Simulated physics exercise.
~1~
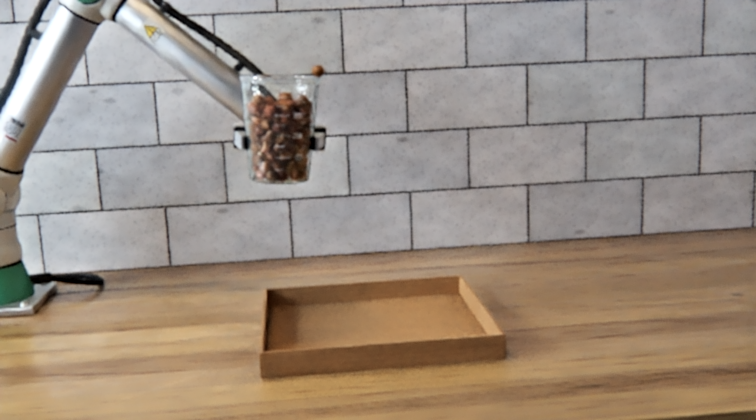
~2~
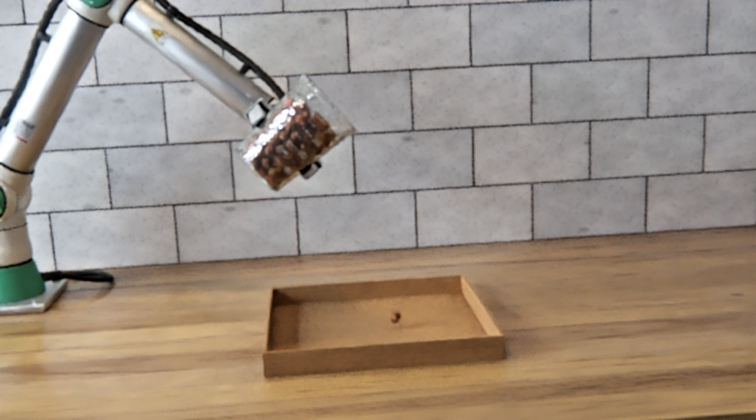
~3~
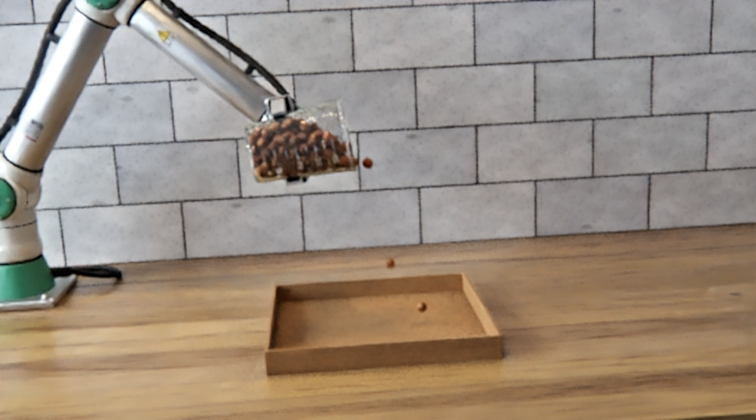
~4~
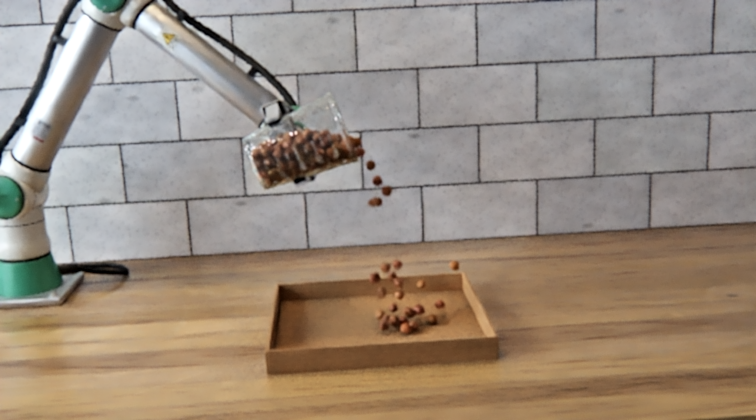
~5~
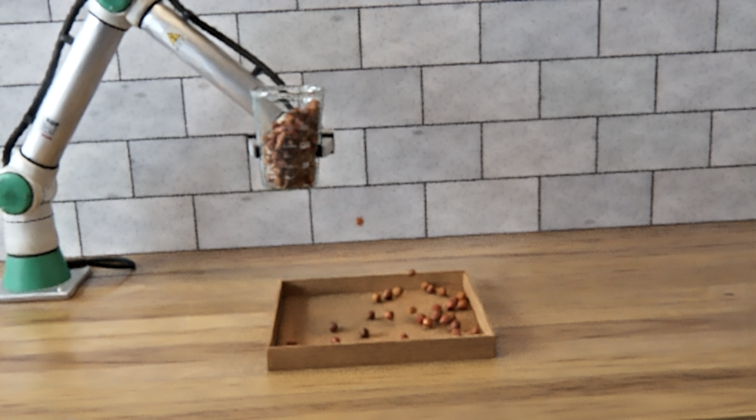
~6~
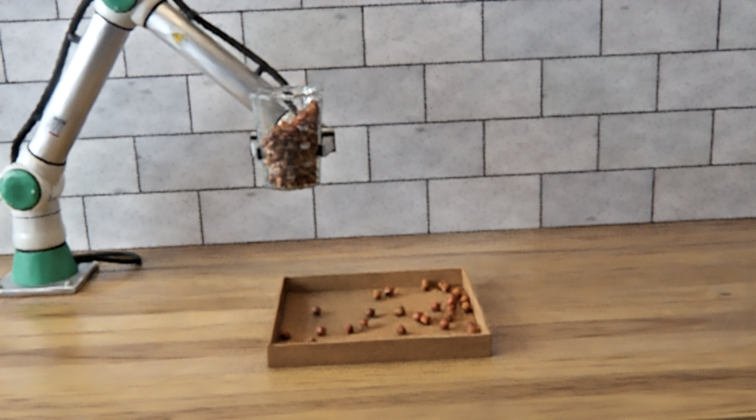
The clip opens on a silver and green robot arm holding a clear cup heaped with hazelnuts above a shallow, empty cardboard tray, on a wooden table before a grey tiled wall. The arm tips the cup to the right, and a lone nut lands in the tray. As the cup leans almost onto its side, a few more drop, then a cluster tumbles from its rim and bounces in the tray. The arm swings the cup back upright while the last stragglers fall. It ends with the cup still, most nuts inside it, and a scattering resting in the tray.
